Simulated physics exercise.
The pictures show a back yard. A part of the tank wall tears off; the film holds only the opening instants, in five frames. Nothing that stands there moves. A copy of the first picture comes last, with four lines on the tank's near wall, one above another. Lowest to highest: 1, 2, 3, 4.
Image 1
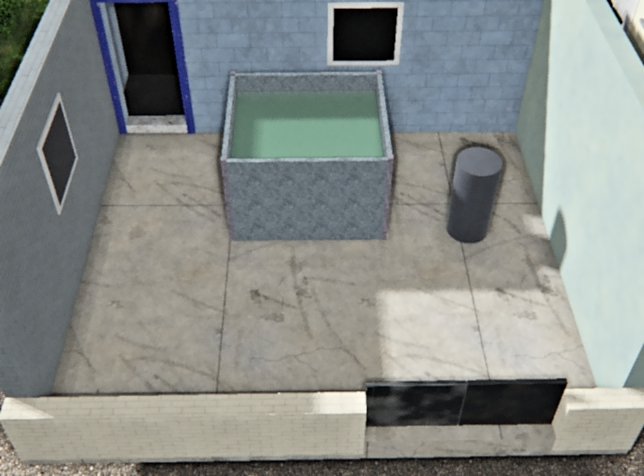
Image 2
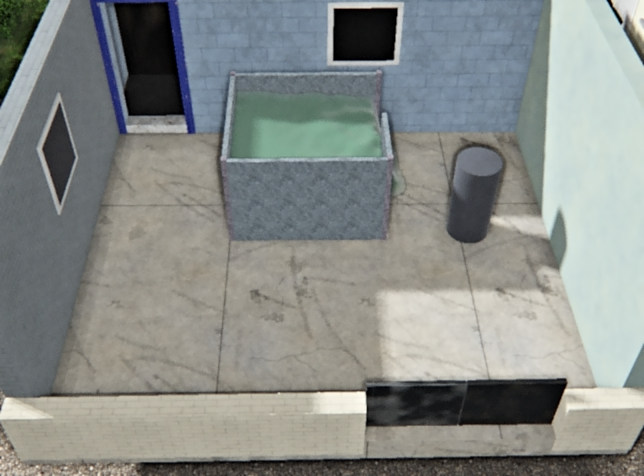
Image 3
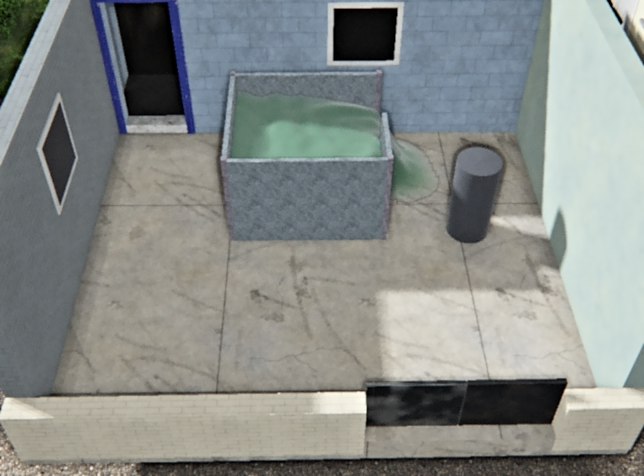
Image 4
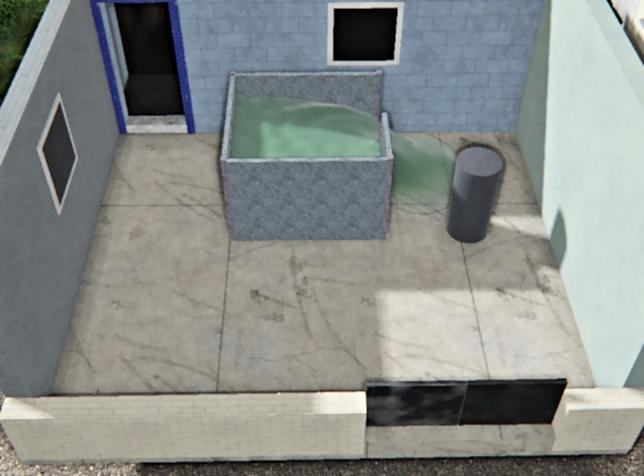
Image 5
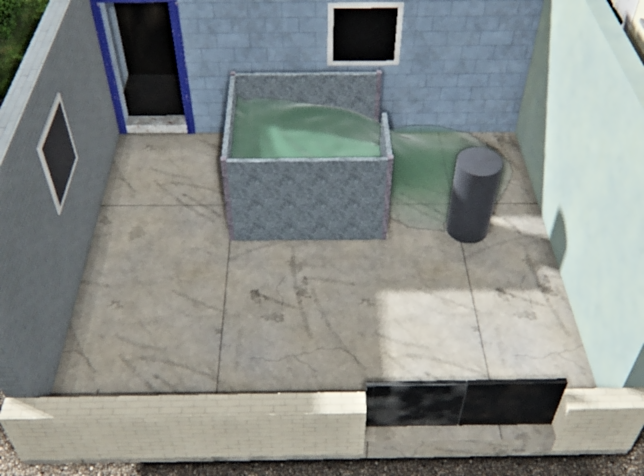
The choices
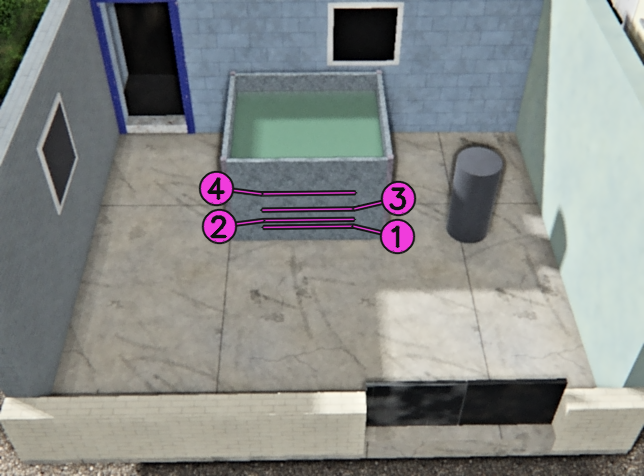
A stone tank's right side opens and green water spreads across the ground around a dark cylinder.
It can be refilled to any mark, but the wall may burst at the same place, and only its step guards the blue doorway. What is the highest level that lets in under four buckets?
I would pick level 4.
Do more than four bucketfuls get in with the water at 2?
No, that is safe.
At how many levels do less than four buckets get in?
All of the four.
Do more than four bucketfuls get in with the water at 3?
No, that is safe.
On the marked copy, 1 at (308, 226); 2 at (308, 219); 3 at (308, 209); 4 at (308, 193); from the bottom up 1, 2, 3, 4.
For level 1, nothing gets over.
For level 2, nothing gets over.
For level 3, nothing gets over.
For level 4, a splash gets over, under a bucket.
